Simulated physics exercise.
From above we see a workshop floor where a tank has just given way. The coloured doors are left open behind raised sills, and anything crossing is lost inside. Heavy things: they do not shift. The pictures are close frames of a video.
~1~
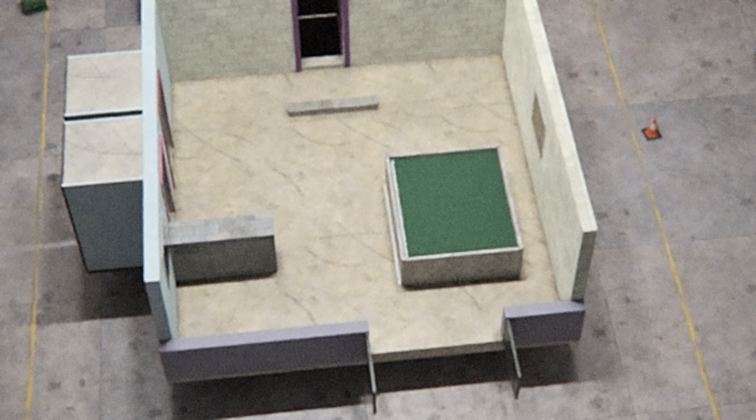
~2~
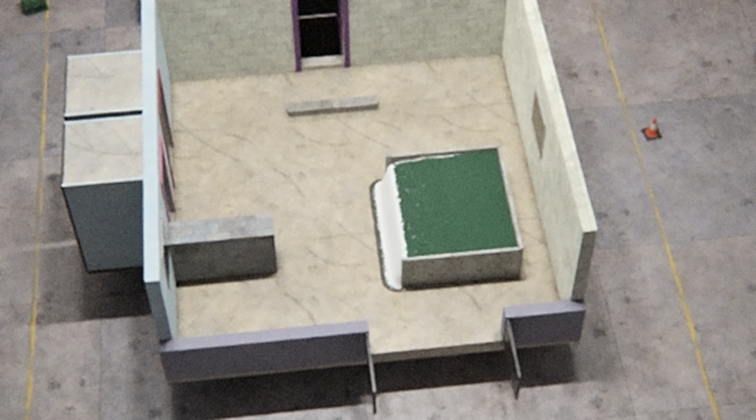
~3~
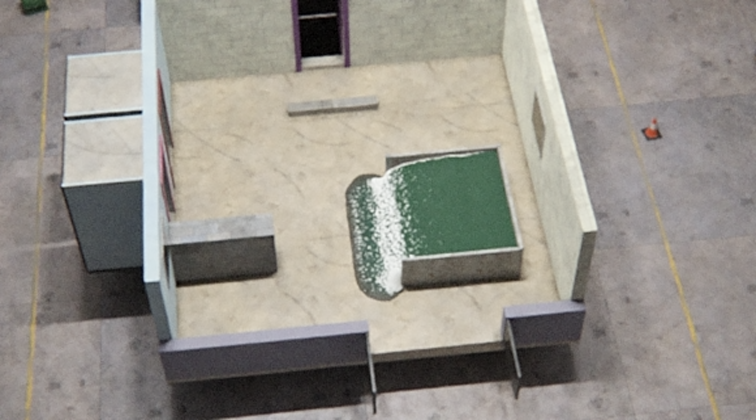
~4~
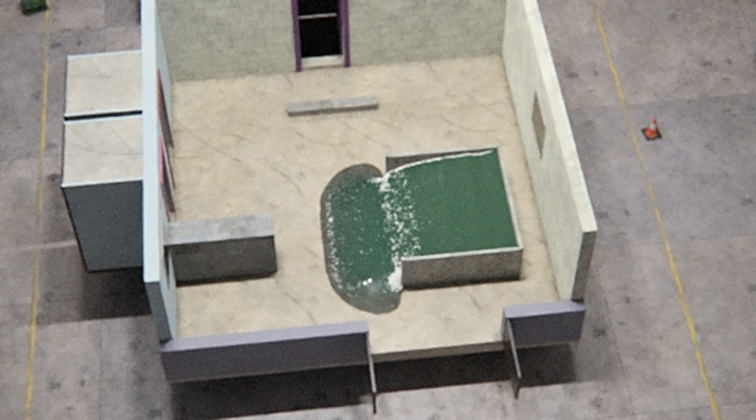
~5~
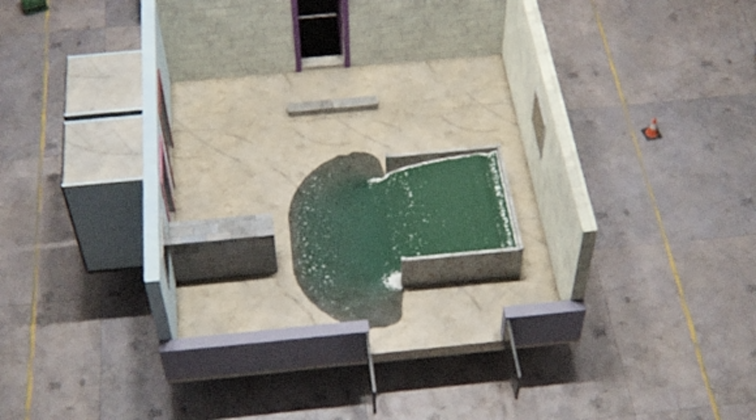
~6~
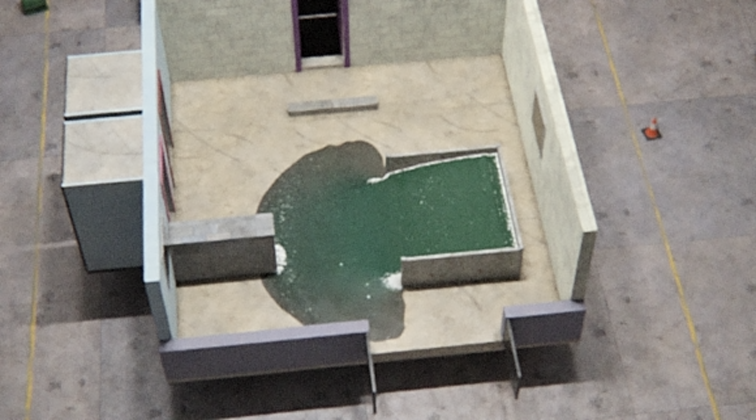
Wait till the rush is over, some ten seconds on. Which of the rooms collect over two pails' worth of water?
As I see it, the pink door will break the limit; the purple door will respect the limit; the red door will break the limit.
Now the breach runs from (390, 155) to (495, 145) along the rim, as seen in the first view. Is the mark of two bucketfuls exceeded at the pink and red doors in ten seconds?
The pink door overshoots the limit, while the red door overshoots the limit.
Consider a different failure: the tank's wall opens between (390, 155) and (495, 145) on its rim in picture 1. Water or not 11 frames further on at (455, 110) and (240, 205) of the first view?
Respectively: Drenched and parched.
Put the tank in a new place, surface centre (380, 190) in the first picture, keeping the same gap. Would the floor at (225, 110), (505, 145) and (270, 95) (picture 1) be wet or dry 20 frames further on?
Soaked, bone-dry, soaked.
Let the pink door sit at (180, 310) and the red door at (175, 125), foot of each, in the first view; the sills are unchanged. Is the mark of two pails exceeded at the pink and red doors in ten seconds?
Briefly, pink runs past the limit while red runs past the limit.
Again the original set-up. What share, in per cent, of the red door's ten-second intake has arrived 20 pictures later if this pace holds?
Estimate: Roughly 65 %.
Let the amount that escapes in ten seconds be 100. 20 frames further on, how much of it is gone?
My reading is near 55 per cent.
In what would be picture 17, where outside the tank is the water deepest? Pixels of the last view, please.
I would choose the pixel (179, 361).
A moment on, water covers 45 % of the floor; the pink door over two buckets in, the purple door not reached, the red door not reached.
Next, water covers 50 % of the floor; the pink door far over two buckets in, the purple door not reached, the red door under two buckets in.
Then, water covers 55 % of the floor; the pink door far over two buckets in, the purple door not reached, the red door far over two buckets in.
Later, water covers 80 % of the floor; the pink door far over two buckets in, the purple door wet at the sill, nothing in, the red door far over two buckets in.
In the end, water covers 95 % of the floor; the pink door far over two buckets in, the purple door wet at the sill, nothing in, the red door far over two buckets in.
